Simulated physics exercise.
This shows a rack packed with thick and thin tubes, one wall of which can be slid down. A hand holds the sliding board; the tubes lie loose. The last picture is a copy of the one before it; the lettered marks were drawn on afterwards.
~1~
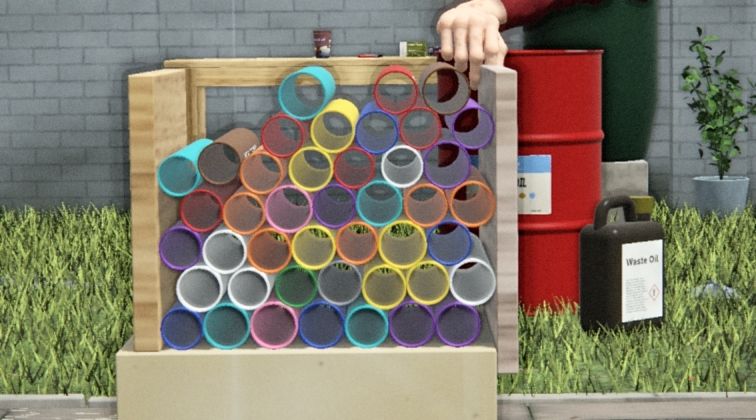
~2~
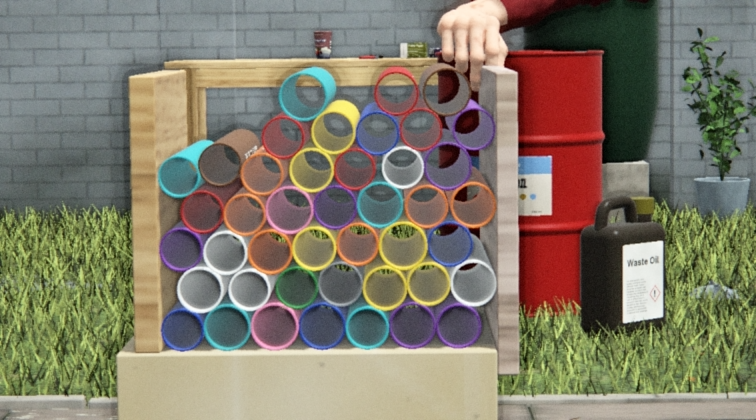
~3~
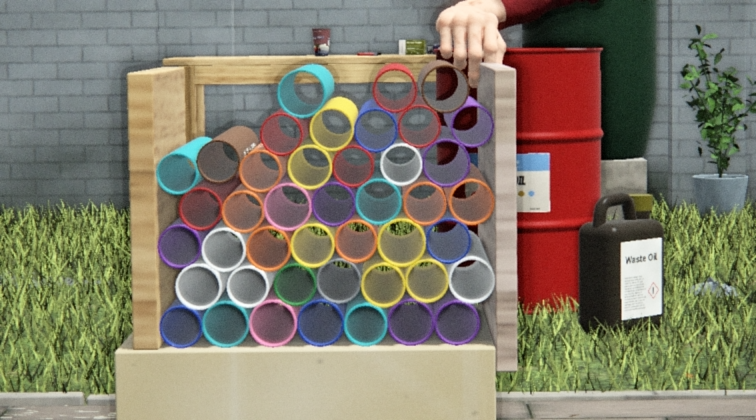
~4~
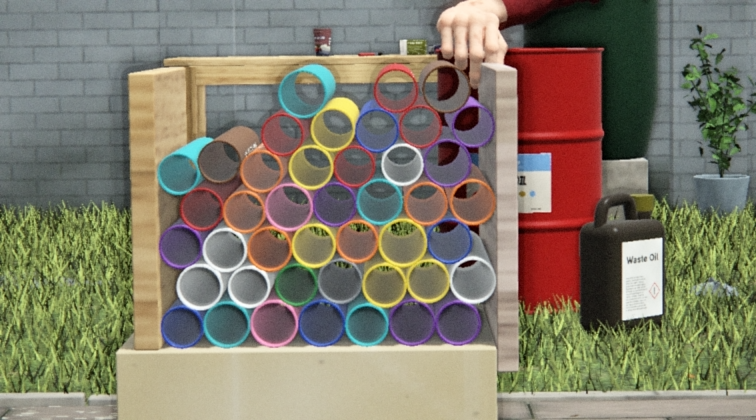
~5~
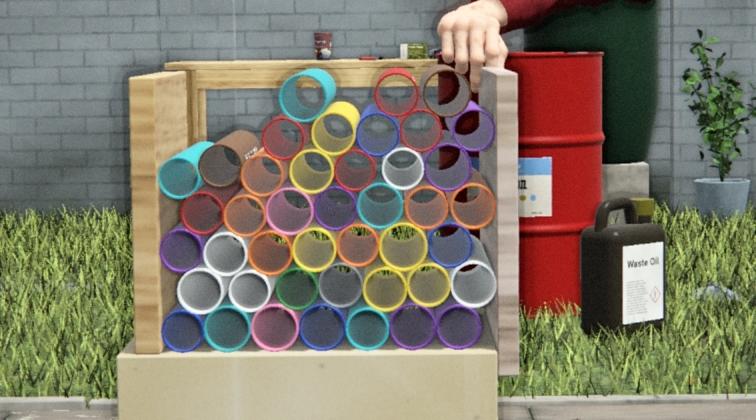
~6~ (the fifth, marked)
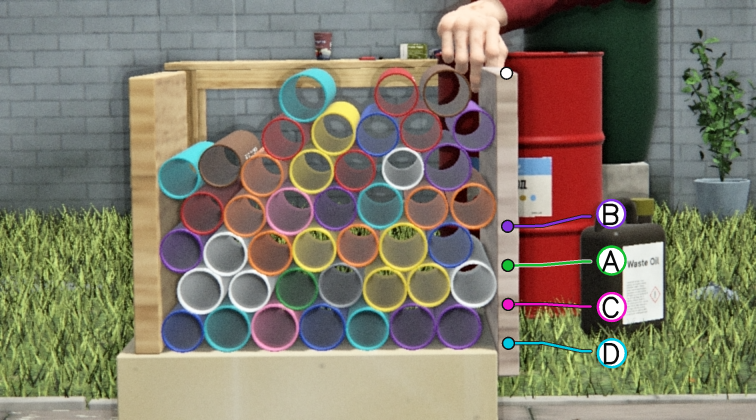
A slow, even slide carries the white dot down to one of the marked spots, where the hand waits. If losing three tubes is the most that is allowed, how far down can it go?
The answer is mark B.
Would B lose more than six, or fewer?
At B, fewer than six.
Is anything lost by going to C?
Yes.
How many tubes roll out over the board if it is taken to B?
It comes to two.
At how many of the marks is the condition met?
One of them.
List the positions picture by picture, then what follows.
A green tube (297, 287); a blue tube (449, 243); a white tube (225, 252), in the first frame.
A white tube (226, 253); a purple tube (335, 207), in the second frame.
A white tube (401, 164); a red tube (419, 127), in the third frame.
A brown tube (446, 89); side board (497, 204), in the fourth frame.
A blue tube (182, 331); a purple tube (413, 327); a green tube (297, 289), in the fifth frame.
On the marked copy, A at (508, 266); B at (507, 227); C at (508, 305); D at (508, 343); the white dot at (506, 73).
Taking B. A third of the way, top of the board (496, 144).
Two thirds of the way, top of the board (497, 223).
When it is over, top of the board (497, 226), two out over the board.
As for the rest, A more than three out over the board; C more than three out over the board; D more than three out over the board.
